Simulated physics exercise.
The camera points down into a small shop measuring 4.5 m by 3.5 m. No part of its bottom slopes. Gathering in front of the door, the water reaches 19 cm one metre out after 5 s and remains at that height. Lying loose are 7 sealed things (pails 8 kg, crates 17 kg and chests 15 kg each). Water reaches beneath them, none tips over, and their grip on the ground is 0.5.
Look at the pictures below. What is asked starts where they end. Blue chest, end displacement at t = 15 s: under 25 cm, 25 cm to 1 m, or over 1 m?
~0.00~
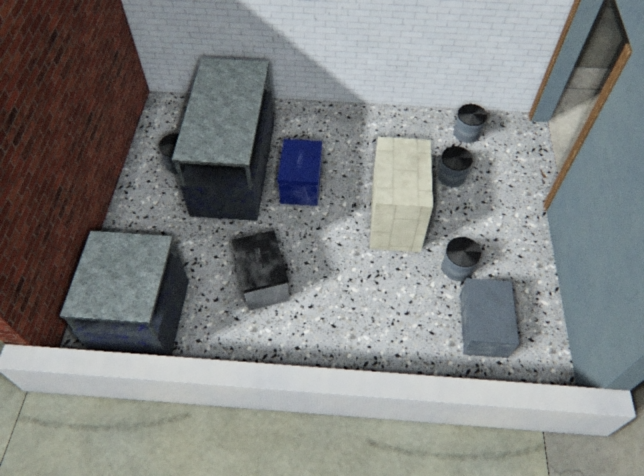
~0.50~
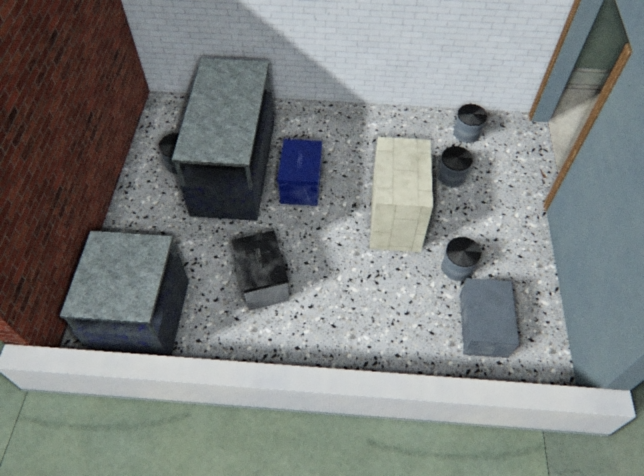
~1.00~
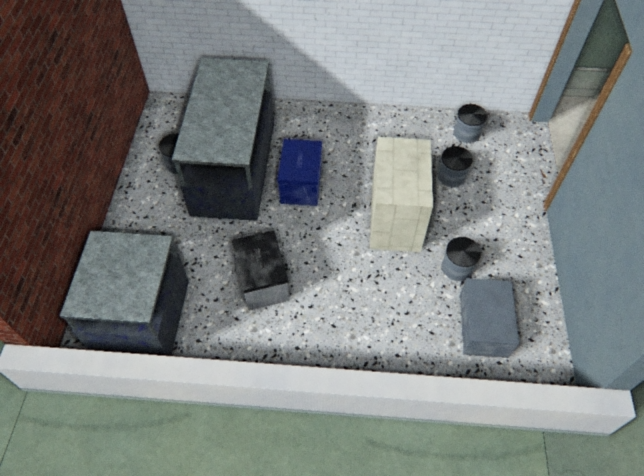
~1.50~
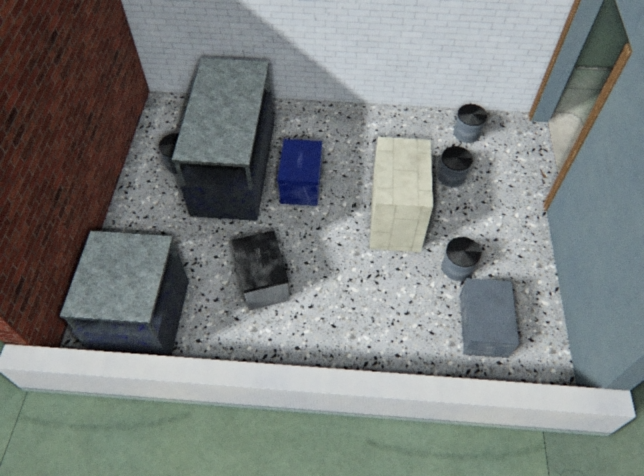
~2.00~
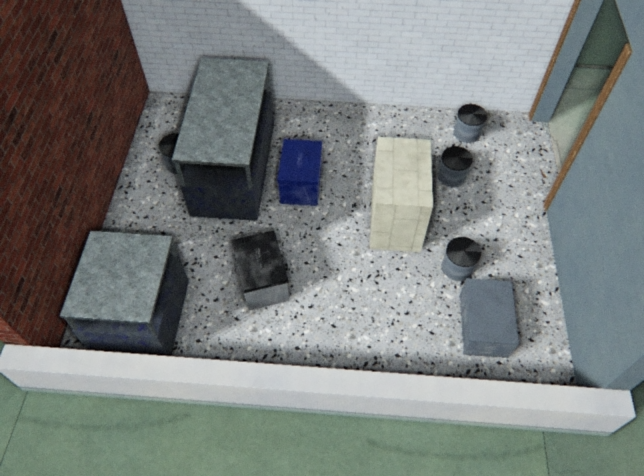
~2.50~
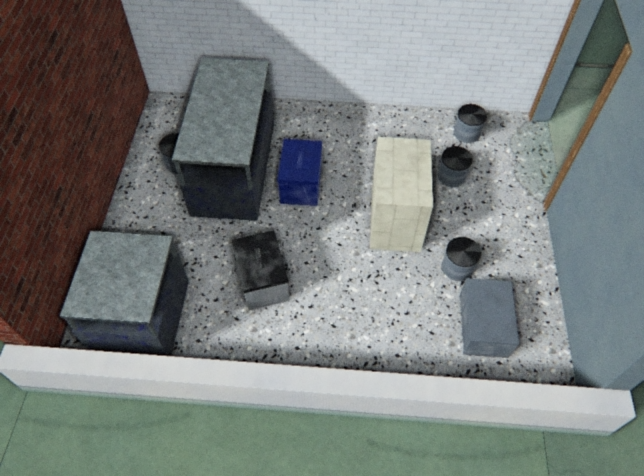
Over 1 m.
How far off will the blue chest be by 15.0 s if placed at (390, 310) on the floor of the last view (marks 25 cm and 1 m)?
Outcome - it covers a small distance.
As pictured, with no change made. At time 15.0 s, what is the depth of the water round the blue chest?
Near 12 cm deep.
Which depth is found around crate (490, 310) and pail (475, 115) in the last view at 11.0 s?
Depths: Near 6 cm, then near 7 cm.
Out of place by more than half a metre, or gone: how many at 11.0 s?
By my tally, 4.
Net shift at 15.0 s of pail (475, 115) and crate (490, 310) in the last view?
350 cm and 50 cm respectively.
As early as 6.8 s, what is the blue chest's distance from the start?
I'd put it at around 0 cm.
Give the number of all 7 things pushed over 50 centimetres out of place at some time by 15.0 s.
6 of them.
After 3.5 s the blue chest is near (300, 160), 0.0 m from its start, aground; 0 afloat.
After 6.8 s the blue chest is near (300, 160), 0.0 m from its start, aground; 0 afloat.
After 11.0 s the blue chest is near (342, 294), 1.6 m from its start, aground; 1 afloat.
After 15.0 s the blue chest is near (505, 332), 2.6 m from its start, afloat; 7 afloat.
